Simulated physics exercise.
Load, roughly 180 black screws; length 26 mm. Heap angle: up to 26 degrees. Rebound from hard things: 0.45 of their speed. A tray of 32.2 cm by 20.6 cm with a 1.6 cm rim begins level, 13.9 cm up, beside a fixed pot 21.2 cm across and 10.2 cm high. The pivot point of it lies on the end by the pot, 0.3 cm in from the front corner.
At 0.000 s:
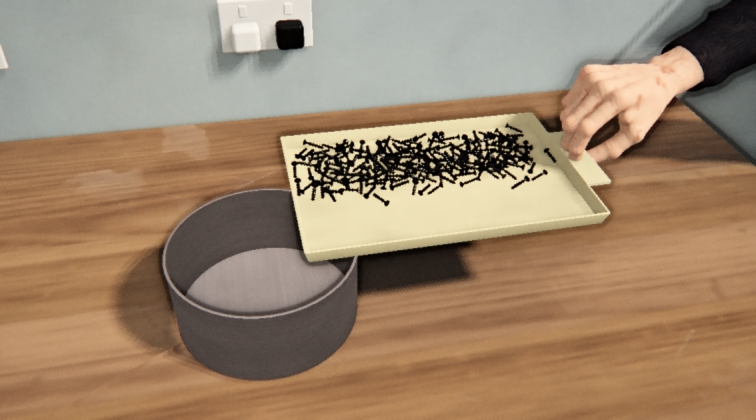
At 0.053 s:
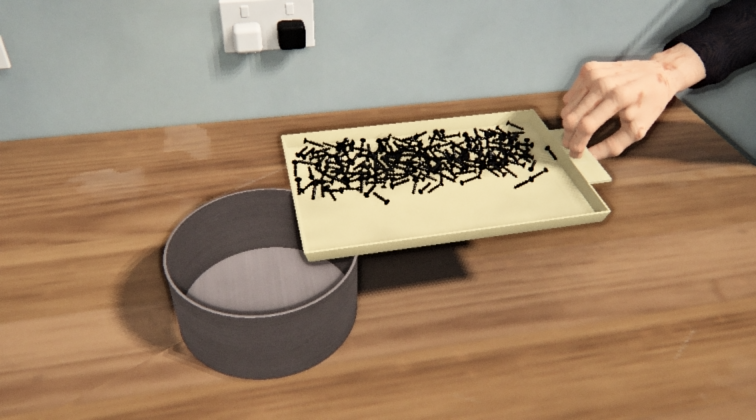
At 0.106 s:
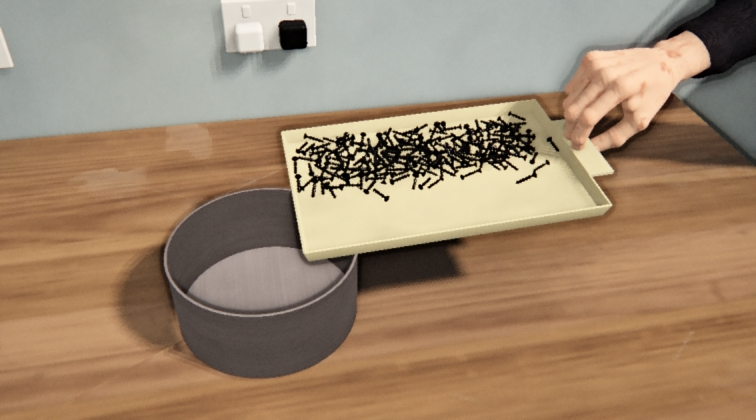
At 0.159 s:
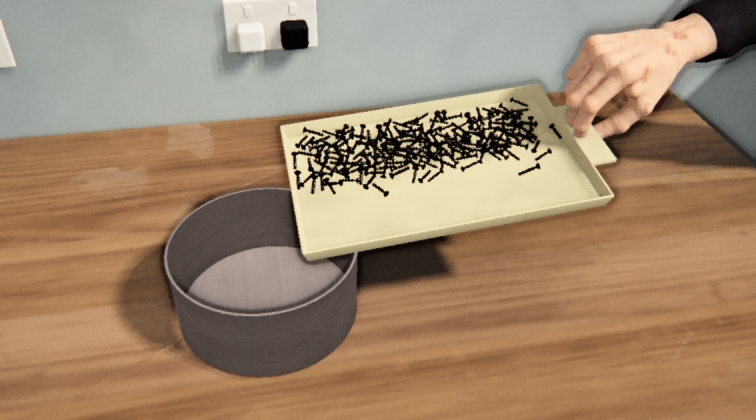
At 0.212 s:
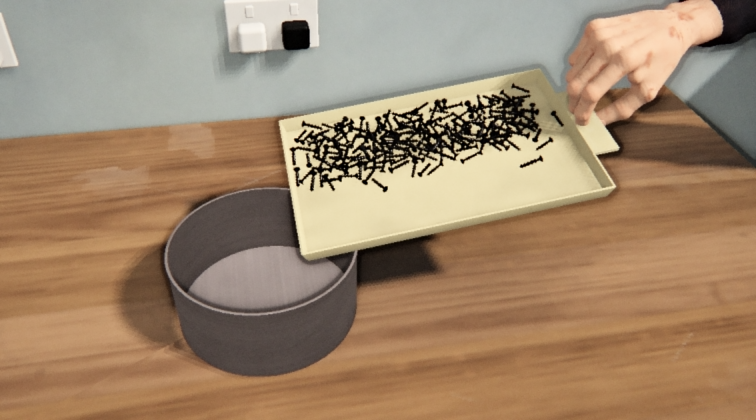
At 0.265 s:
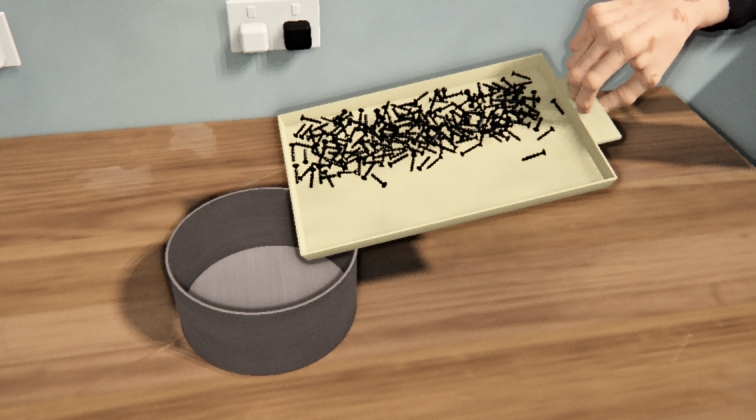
A cream tray scattered with small black screws began level beside a round dark grey pot, then a hand at its right end raised that side steadily, slanting the tray toward the pot.
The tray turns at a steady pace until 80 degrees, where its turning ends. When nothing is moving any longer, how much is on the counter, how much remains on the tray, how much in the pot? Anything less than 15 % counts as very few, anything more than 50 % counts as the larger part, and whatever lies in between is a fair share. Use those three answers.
Counter: The larger part. Left on the tray: Very few. Pot: A fair share.
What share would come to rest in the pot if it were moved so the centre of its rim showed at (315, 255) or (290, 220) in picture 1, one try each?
In order, about 75 and about 5 per cent.
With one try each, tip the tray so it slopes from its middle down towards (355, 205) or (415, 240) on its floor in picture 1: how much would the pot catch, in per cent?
Near 85 and 15 per cent, in that order.
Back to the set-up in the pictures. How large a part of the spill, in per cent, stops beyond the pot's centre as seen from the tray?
Some 60 per cent.
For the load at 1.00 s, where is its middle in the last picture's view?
Approximately (287, 273) in the last picture.
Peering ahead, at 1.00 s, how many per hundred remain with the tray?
Estimate: About 45 percent.
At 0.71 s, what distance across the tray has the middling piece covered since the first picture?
It has moved some 11 cm from its start.
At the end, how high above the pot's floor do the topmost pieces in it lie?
I'd put it at close to 2.0 centimetres.
Then, at 0.71 s, tilt 46 degrees; the tray holds 100 %, the pot 0 %.
After 1.00 s, tilt 67 degrees; the tray holds 45 %, the pot 15 %.
After 1.39 s, tilt 80 degrees; the tray holds 5 %, the pot 40 %.
In the end, at 2.1 s, counter 60 %, tray 0 %, pot 40 %.
